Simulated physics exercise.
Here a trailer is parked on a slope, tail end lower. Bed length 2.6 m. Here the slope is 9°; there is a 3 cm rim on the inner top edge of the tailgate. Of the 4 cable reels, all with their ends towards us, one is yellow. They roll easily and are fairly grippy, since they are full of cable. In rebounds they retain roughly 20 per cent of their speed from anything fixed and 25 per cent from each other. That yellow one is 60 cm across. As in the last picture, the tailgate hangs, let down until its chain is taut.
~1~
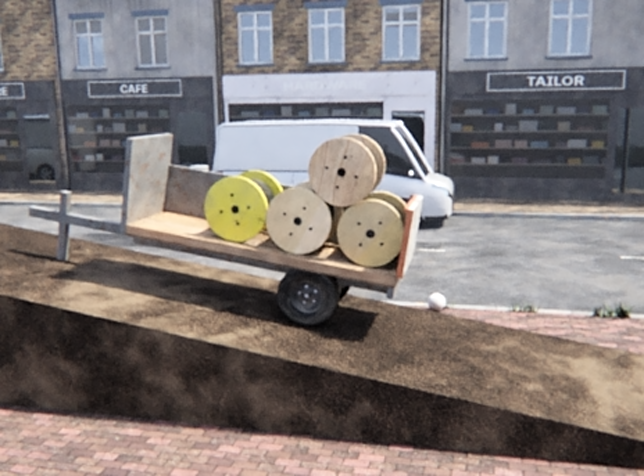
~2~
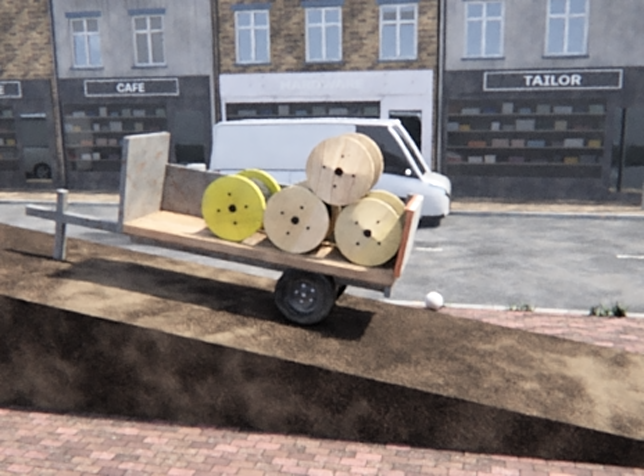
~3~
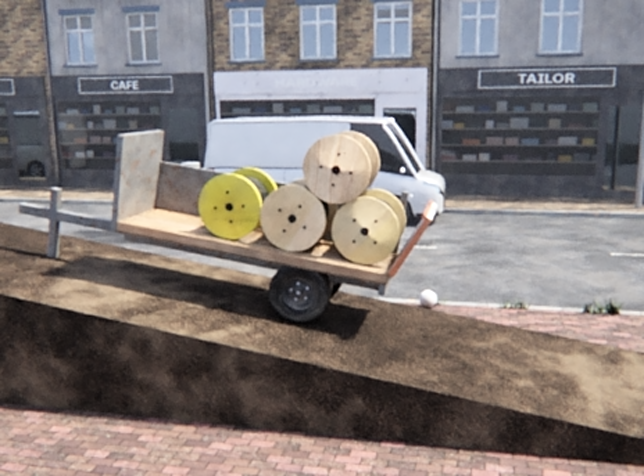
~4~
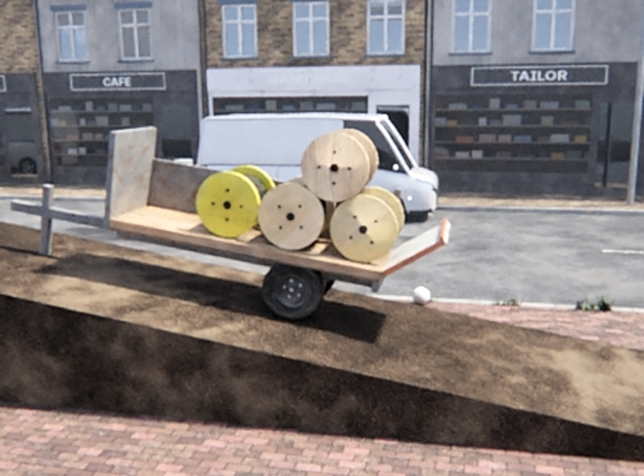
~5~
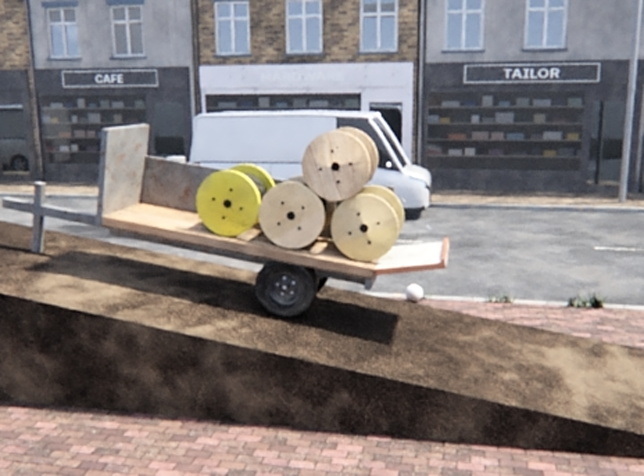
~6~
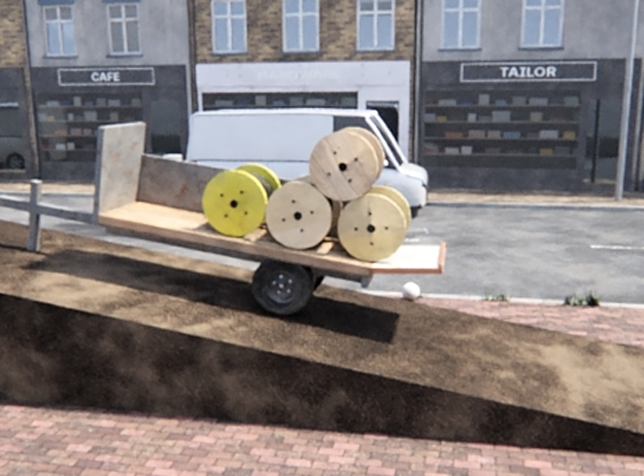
On a sloping strip of brown earth beside a street with a cafe and a tailor, seen from the side, a trailer stands with its tail end lower at the right. It carries one yellow cable reel at the left and three pale wooden ones, one stacked on top, with a white van behind. The tailgate swings outward and down as the view drifts slightly right, then the reels shift a little rightward along the bed.
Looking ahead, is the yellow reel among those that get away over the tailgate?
Still loaded.
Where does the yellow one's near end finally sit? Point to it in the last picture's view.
I'd say somewhere close to (359, 227).
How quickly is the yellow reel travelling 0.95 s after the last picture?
Close to 0.7 m/s then.
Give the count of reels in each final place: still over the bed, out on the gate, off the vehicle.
Tally: 1; 1; 2.
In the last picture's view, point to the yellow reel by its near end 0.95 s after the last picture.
Position: About (306, 217).
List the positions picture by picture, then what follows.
The first frame shows yellow (236, 209); gate 81° above level, tip at (411, 212); 3 of the 4 make up the bottom layer on the bed.
The second frame shows yellow (233, 208); gate 78° above level, tip at (411, 212).
The third frame shows yellow (230, 207); gate 58° above level, tip at (428, 220).
The fourth frame shows yellow (228, 205); gate 31° above level, tip at (443, 242).
The fifth frame shows yellow (228, 204); gate 8° above level, tip at (443, 265).
The sixth frame shows yellow (234, 204); gate 2° above level, tip at (440, 271).
Then, 0.9 s past the sixth picture, yellow is on the bed, 65 cm short of the hinge, rolling right; 1 gone off the back.
Then, 2.2 s past the sixth picture, yellow is on the bed, 15 cm short of the hinge; 2 gone off the back.
Then, 3.6 s past the sixth picture, as before, yellow; 2 gone off the back.
Finally (5.2 s after the last picture), yellow is on the bed, 15 cm short of the hinge; 2 gone off the back.
